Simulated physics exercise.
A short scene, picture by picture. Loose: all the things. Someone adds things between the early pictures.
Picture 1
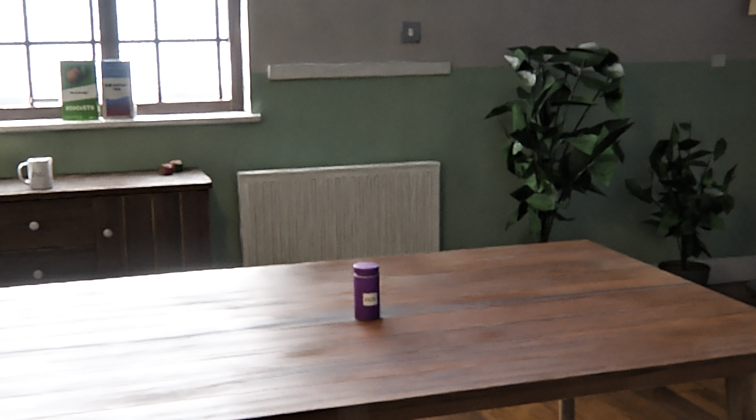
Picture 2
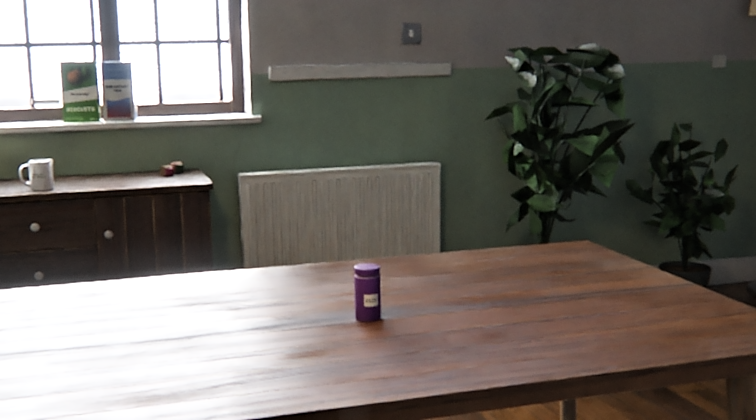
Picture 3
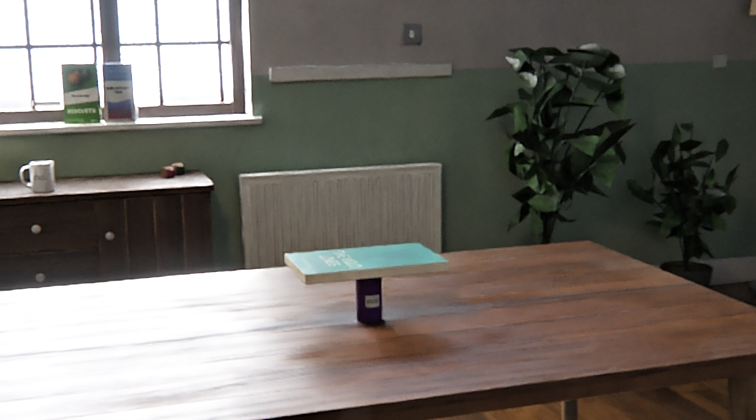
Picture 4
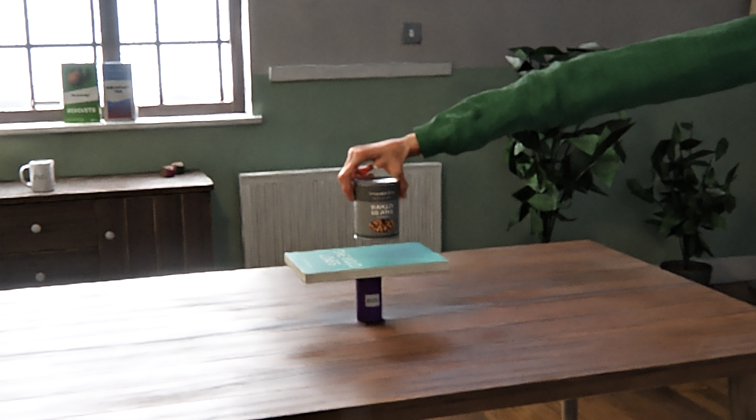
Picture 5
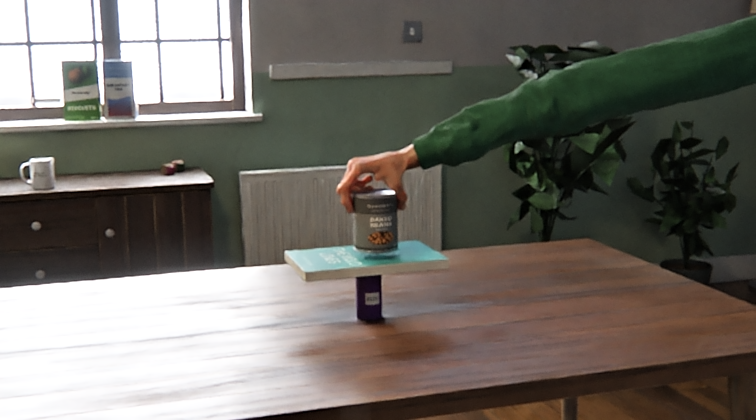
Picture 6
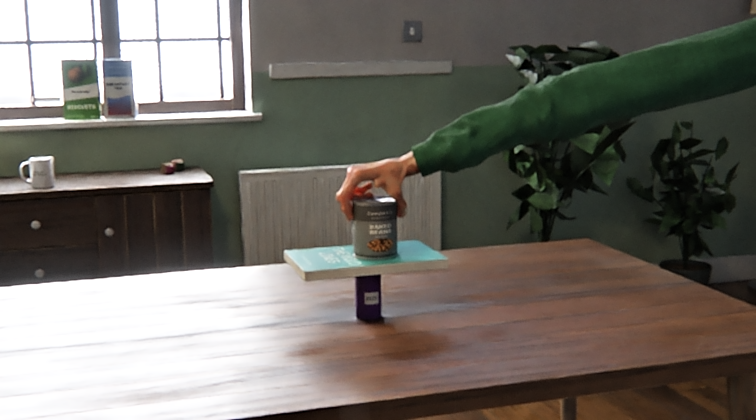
Hand in a green sleeve lowering a grey tin onto a teal book that appeared atop a purple shaker on a wooden table.
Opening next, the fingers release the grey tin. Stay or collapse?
The stack is stable.
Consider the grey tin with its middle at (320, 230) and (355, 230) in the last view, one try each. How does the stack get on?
In the first try it breaks down, then in the second try it remains standing.
Then, 0.30 s after the last picture, nothing has stirred.
Then, 1.00 s after the last picture, grey tin resting near (375, 228).
At rest, all 3 in place. Seen from the same camera at the end, grey tin near (376, 228). The stack keeps its balance.
